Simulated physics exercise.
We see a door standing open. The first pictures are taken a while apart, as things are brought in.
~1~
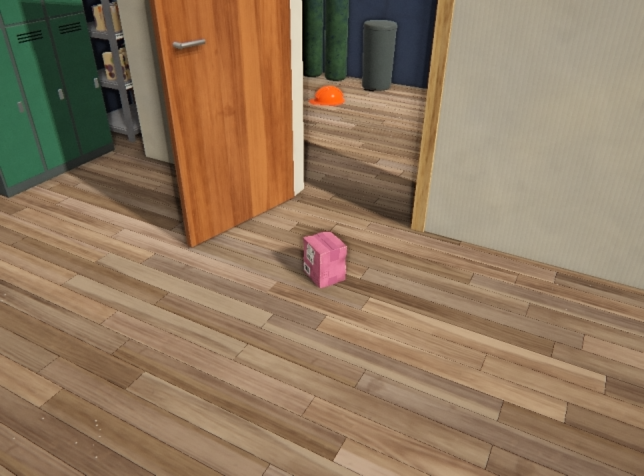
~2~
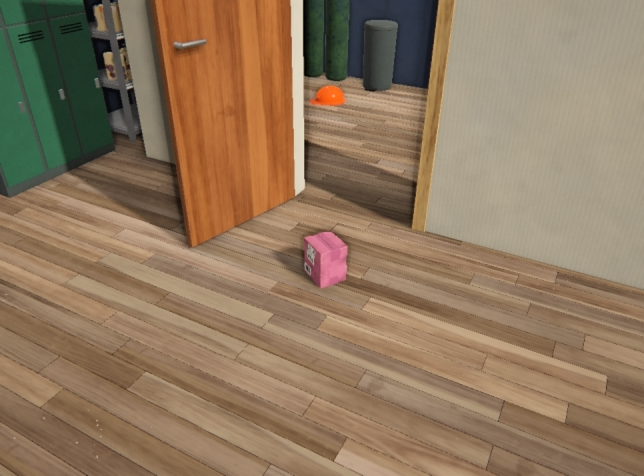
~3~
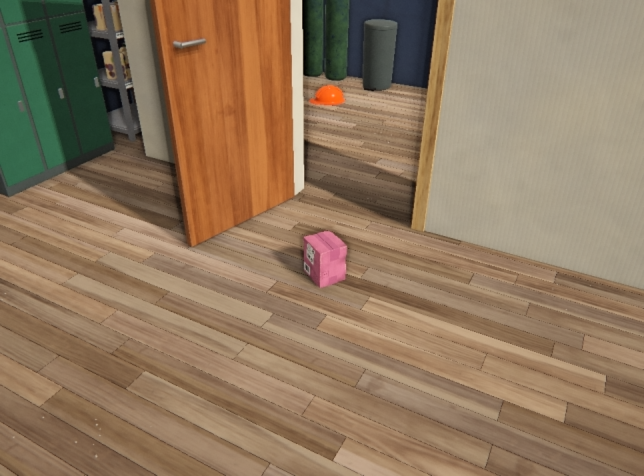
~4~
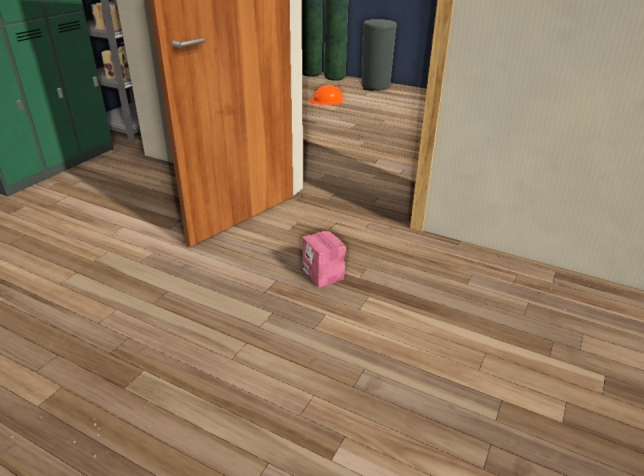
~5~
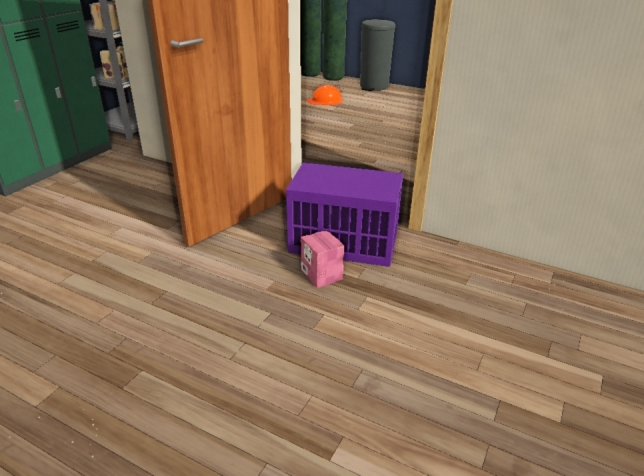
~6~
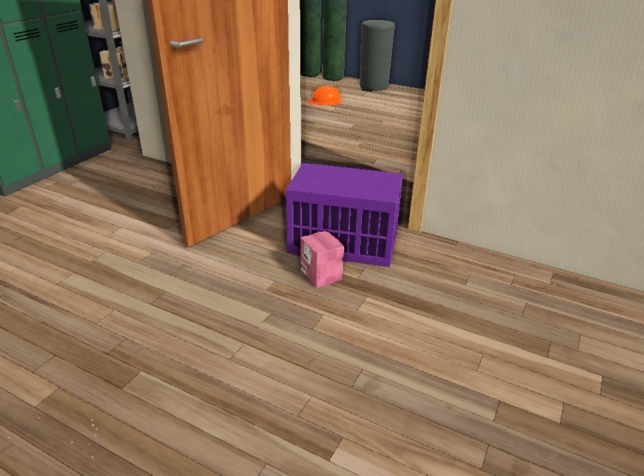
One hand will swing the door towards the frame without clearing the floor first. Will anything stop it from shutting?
The door jams.
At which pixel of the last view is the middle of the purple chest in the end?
At about (351, 213).
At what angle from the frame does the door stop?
Some 60° open.
Then, 0.40 s later than the last frame, door at 96°.
Then, 0.70 s later than the last frame, door at 83°.
Then, 1.00 s later than the last frame, door at 69°.
Then, 1.20 s later than the last frame, door at 61°.
When it is over, door at 59°; both as before. End places, in pixels of the last picture, purple chest near (351, 213).
